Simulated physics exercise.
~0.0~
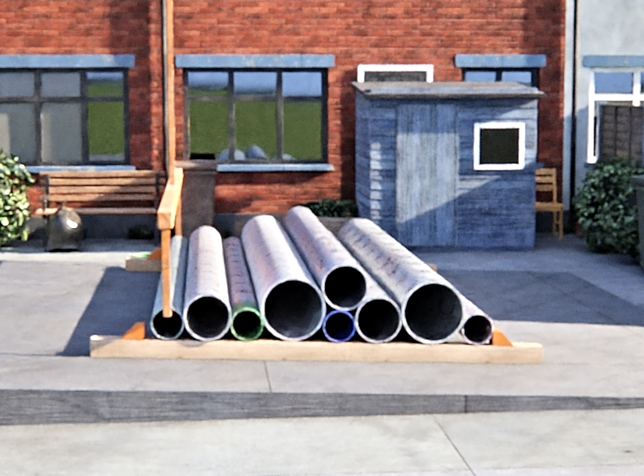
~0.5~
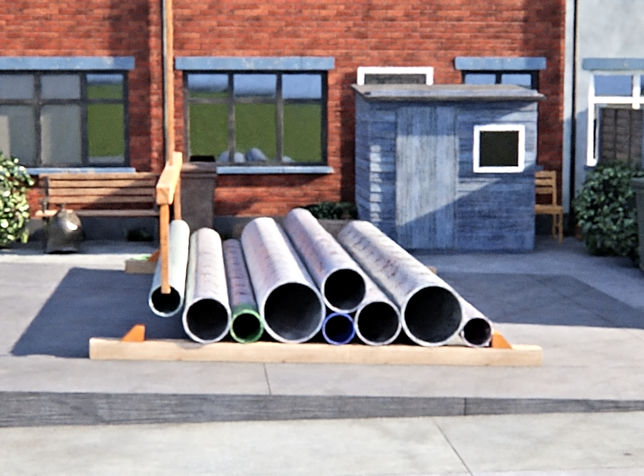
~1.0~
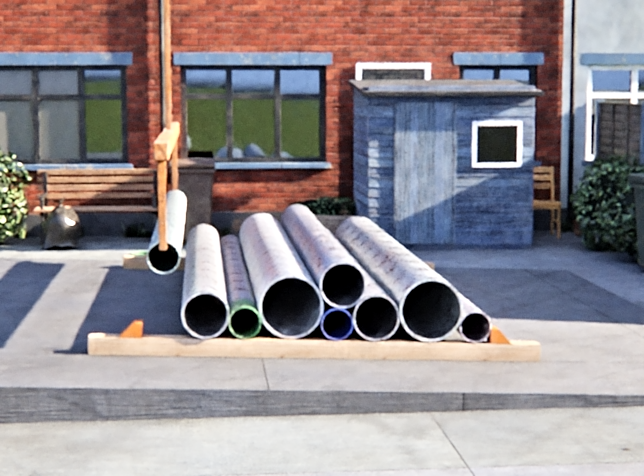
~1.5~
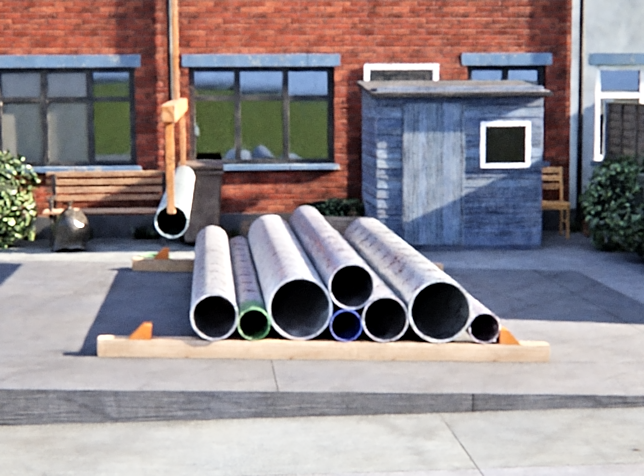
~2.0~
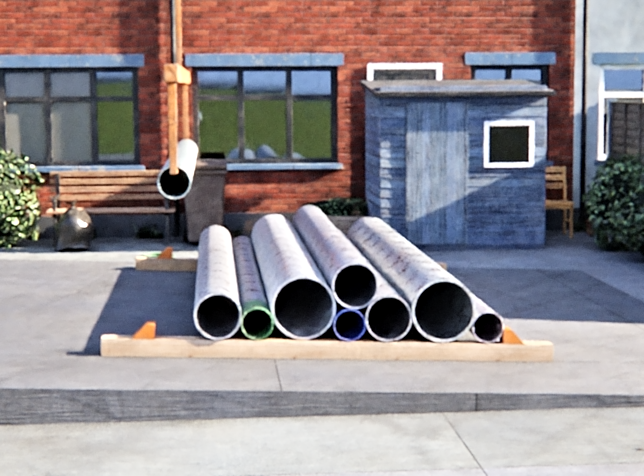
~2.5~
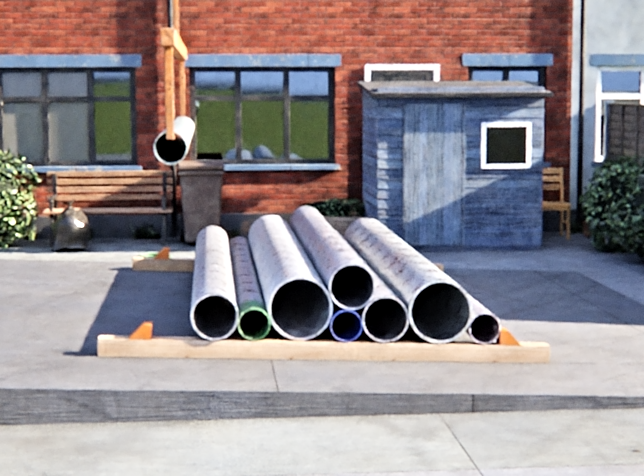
A steel pipe rises from the stack's left end while the others stay put.
